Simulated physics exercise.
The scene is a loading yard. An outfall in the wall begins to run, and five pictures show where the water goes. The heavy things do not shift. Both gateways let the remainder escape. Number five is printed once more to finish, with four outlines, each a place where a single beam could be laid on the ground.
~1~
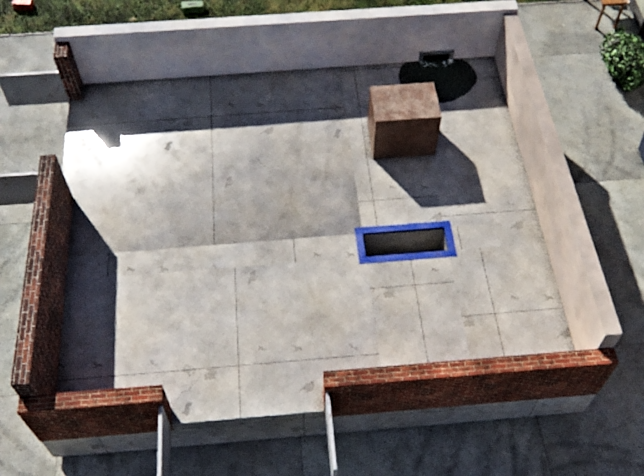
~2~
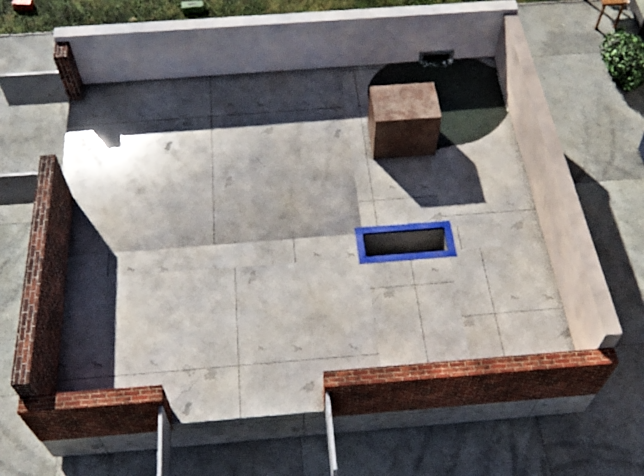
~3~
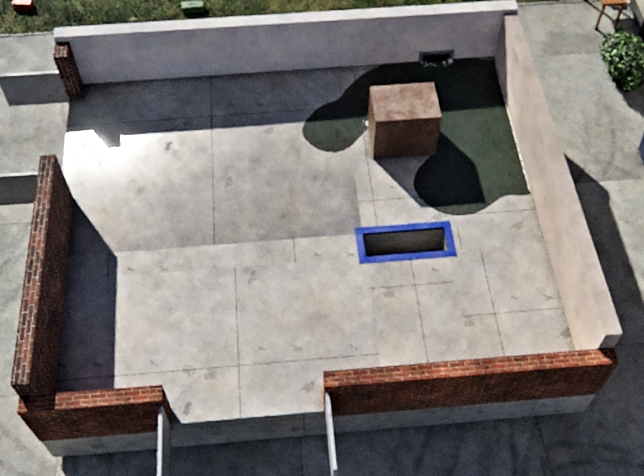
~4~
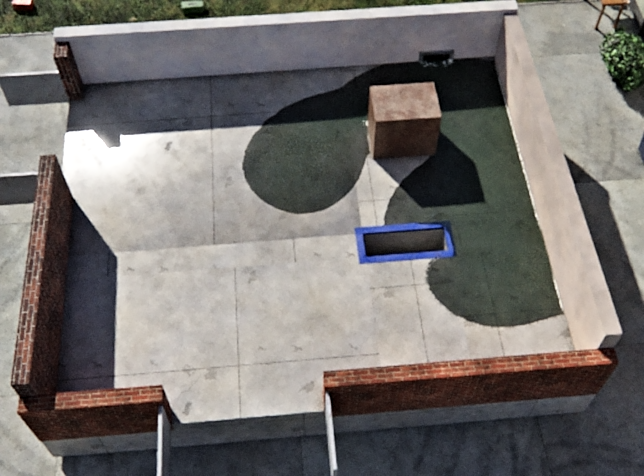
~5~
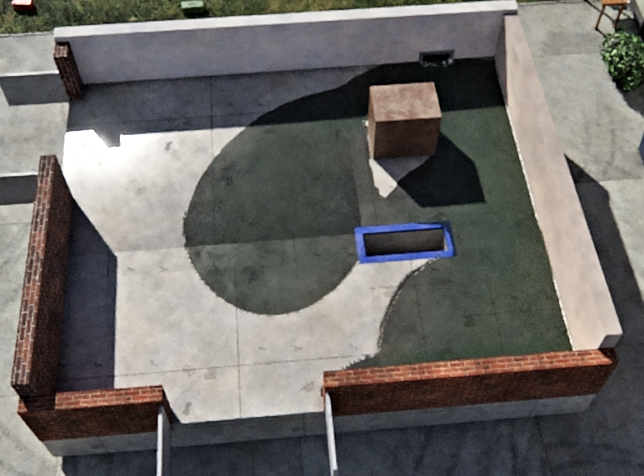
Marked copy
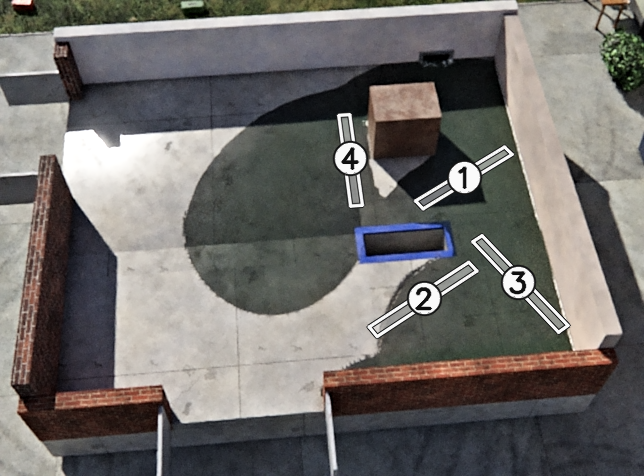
The video shows dark green water spreading from an outfall in the upper right of a walled concrete yard, passing around a brown block, reaching the blue-edged drain, and widening leftward and down to the lower brick wall.
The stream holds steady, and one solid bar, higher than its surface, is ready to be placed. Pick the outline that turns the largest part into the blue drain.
Spot 3 does it best.
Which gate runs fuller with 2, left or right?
The right gate.
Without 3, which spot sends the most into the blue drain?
That would be 4.
In white, 1 from (419, 204) to (508, 150); 2 from (373, 331) to (472, 266); 3 from (477, 238) to (563, 328); 4 from (356, 205) to (344, 114).
For spot 1, about 18 % of the stream goes into the blue drain, about 80 % out by the gates.
For spot 2, about 19 % of the stream goes into the blue drain, about 79 % out by the gates.
For spot 3, about 59 % of the stream goes into the blue drain, about 39 % out by the gates.
For spot 4, about 34 % of the stream goes into the blue drain, about 63 % out by the gates.
